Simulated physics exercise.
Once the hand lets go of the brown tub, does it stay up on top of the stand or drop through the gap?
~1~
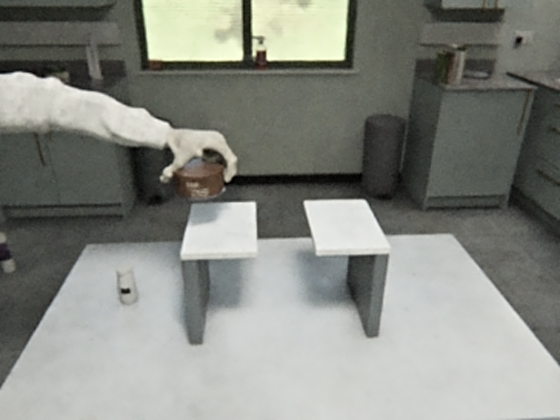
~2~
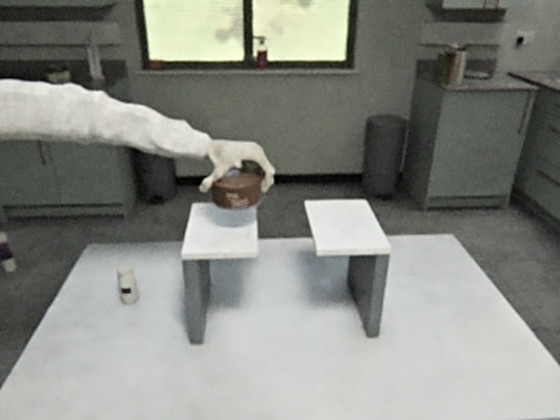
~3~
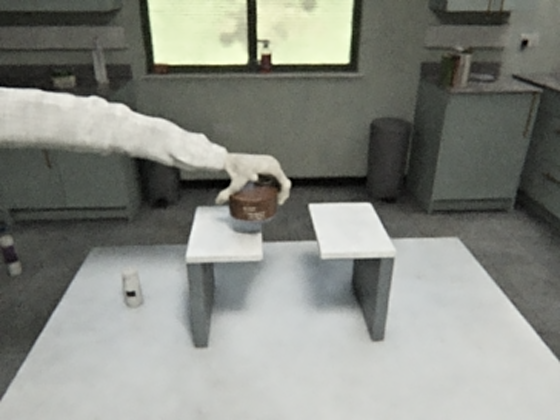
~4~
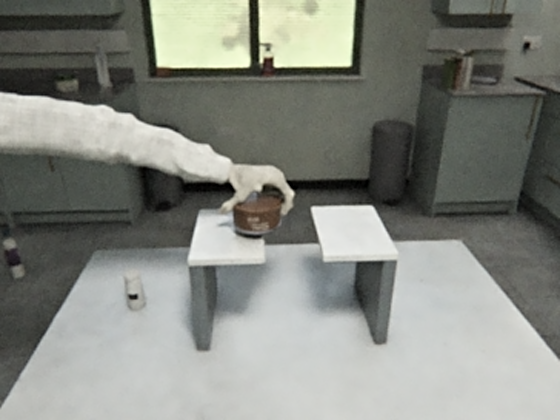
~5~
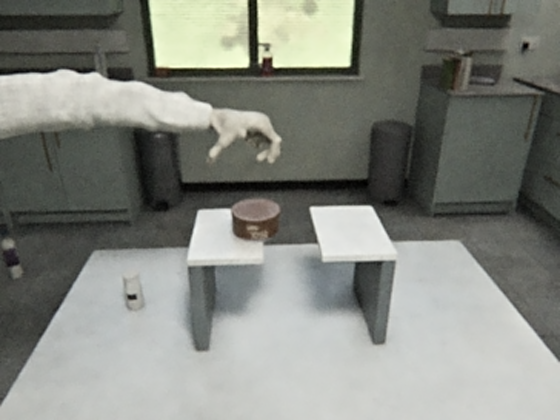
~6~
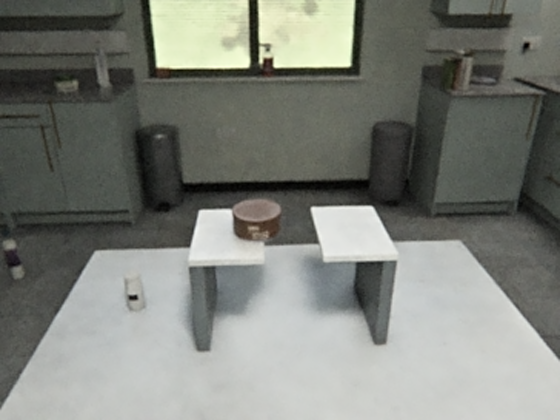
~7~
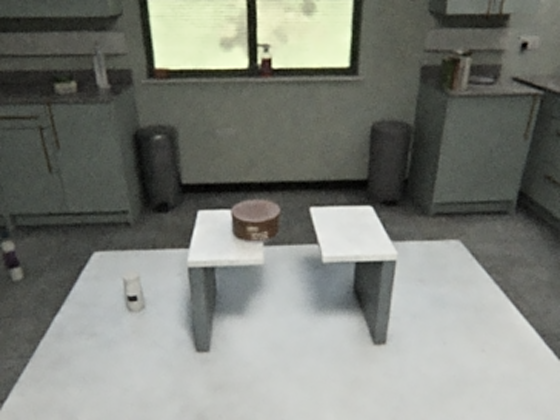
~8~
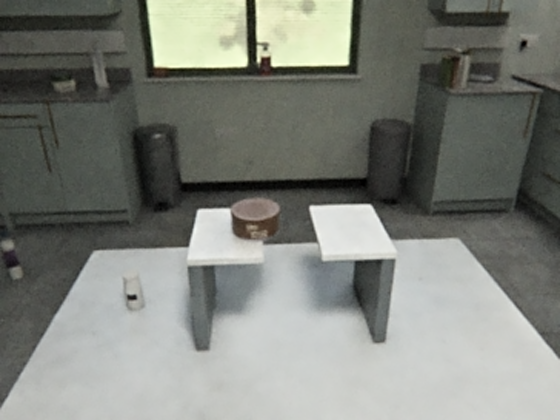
It stays up on top, resting on the left side of the stand beside the gap.
The clip opens on a white table with two small stands whose flat white tops are separated by a gap, while a hand in a pale sleeve holds a round brown tub above the left one. A small white shaker stands on the table to the left. The hand carries the tub to the right, then lowers it onto the inner part of the left top, beside the gap. It lets go, draws back and leaves the view. The tub stays resting on the left top, and the shaker remains standing in its place.
